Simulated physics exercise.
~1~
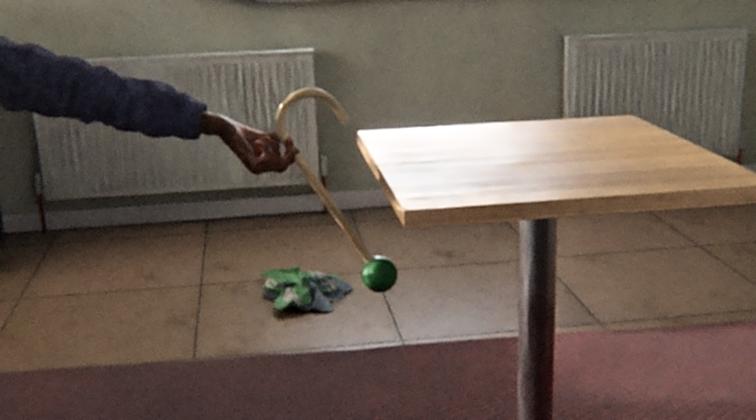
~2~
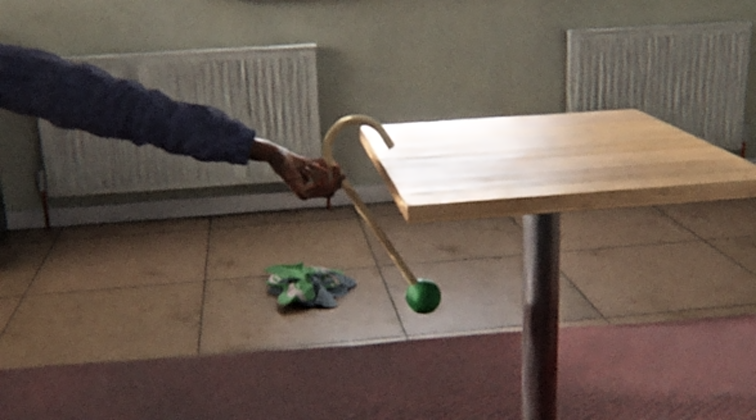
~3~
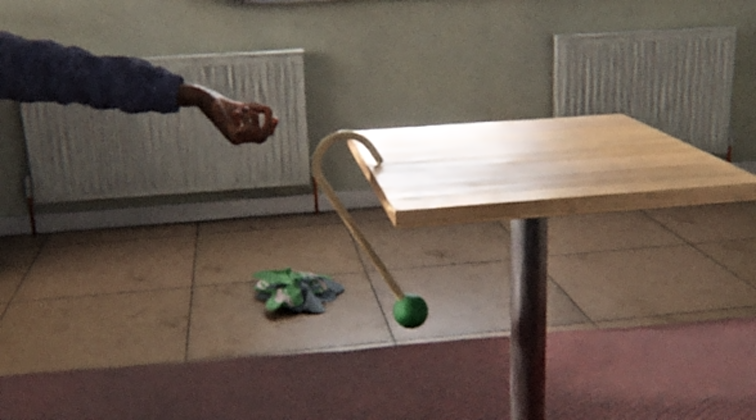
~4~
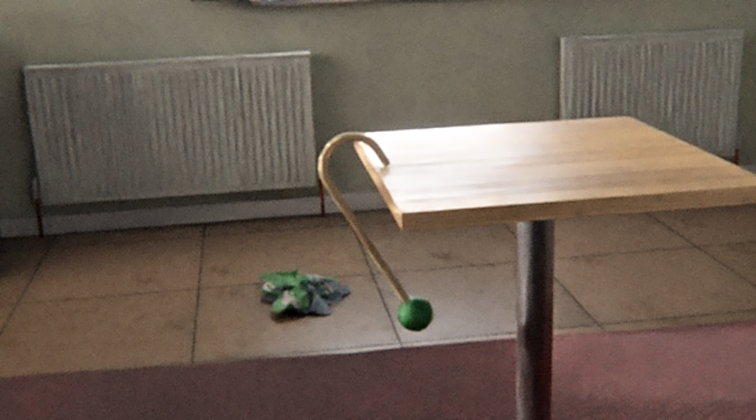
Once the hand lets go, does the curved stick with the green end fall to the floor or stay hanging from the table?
It stays hanging from the table. Its curved top rests over the edge while the green end hangs below, and it is still in place after the hand has gone.
A hand hooks a curved, green-ended stick over a table edge and leaves it hanging.
